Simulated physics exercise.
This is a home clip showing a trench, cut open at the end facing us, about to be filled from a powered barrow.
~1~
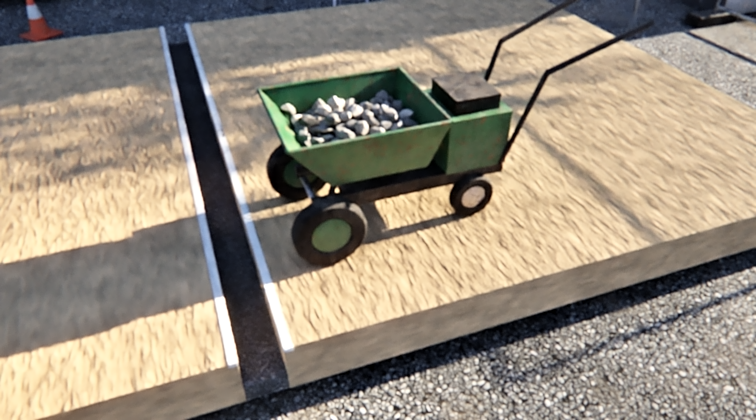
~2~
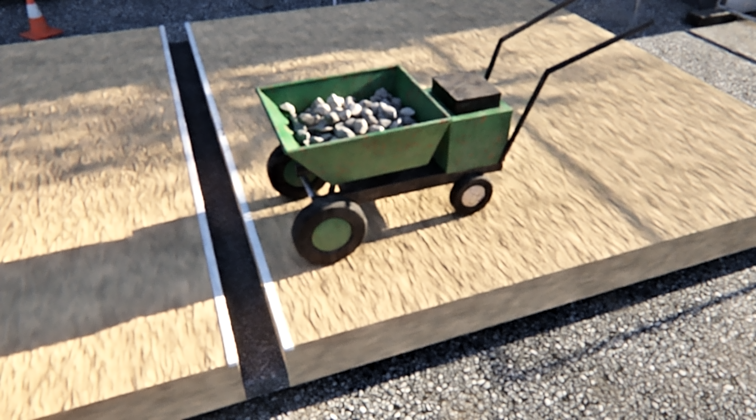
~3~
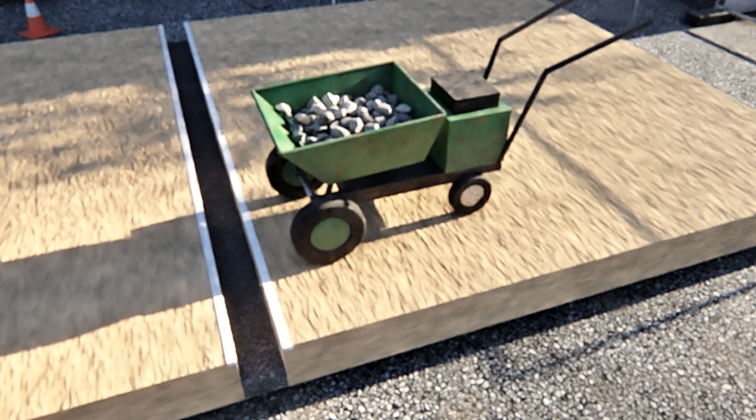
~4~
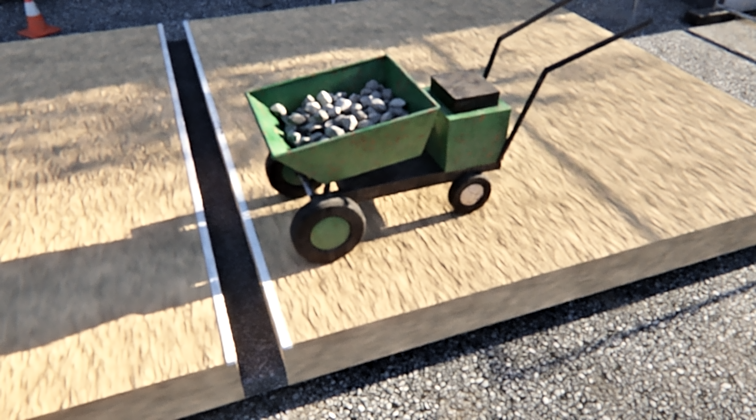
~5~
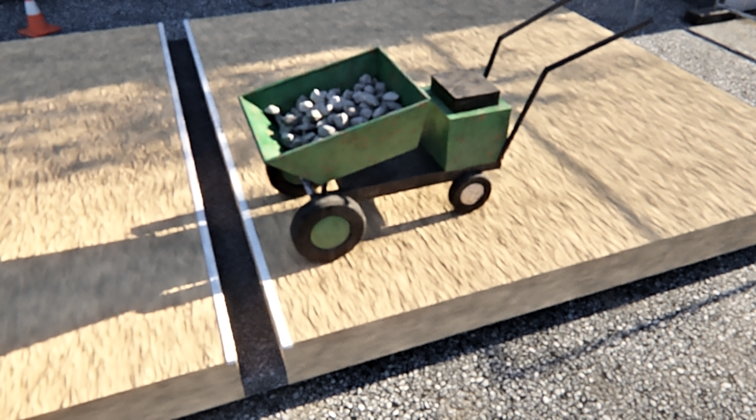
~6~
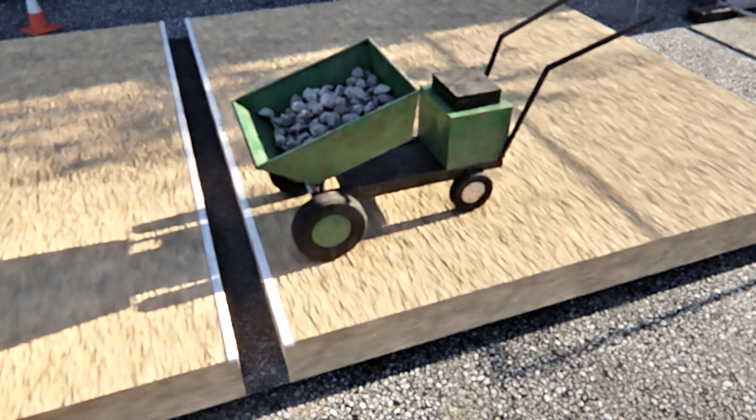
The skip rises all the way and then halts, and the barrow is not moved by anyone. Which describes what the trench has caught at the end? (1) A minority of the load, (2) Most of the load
1, A minority of the load.
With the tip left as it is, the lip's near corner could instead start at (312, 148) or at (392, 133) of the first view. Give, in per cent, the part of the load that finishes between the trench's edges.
First spot: Roughly 60 percent; second spot: Roughly 30 percent.
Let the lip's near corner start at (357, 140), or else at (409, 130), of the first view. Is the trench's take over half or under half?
Position 1 exceeds half; position 2 falls short of half.
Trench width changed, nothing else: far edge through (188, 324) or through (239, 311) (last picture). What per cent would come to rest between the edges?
The first try lands around 80 %, the second around 0 %.
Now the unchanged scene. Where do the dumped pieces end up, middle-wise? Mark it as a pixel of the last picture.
Centre at rest, last view: Approx. (176, 250).
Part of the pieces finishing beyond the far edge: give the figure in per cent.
Share: Near 65 %.
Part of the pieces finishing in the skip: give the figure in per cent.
30 in a hundred, roughly.
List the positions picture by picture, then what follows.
Lip of the skip near (288, 153), level; top of the load near (345, 117), broken stones; first edge of the trench near (275, 306); far edge near (223, 320), the trench under half as wide as the skip, and about as deep as wide, in the first frame.
Lip of the skip near (287, 153), level; top of the load near (344, 116), in the second frame.
Lip of the skip near (281, 154), tipped barely; top of the load near (363, 112), in the third frame.
Lip of the skip near (274, 157), tipped a little; top of the load near (374, 114), in the fourth frame.
Lip of the skip near (266, 162), tipped a little; top of the load near (369, 107), in the fifth frame.
Lip of the skip near (258, 168), tipped clearly; top of the load near (369, 108); first edge of the trench near (275, 301); far edge near (224, 315), in the sixth frame.
Shortly afterwards, skip tipped steeply; the whole lot in the skip.
Next, skip tipped right over; near two thirds in the skip; near a quarter beyond it; only a few falling.
Some moments later, skip tipped right over; near a third in the skip; a little in or heaped over the trench; near two thirds beyond it.
In the end, skip tipped right over; near a quarter in the skip; a little in or heaped over the trench; near two thirds beyond it.
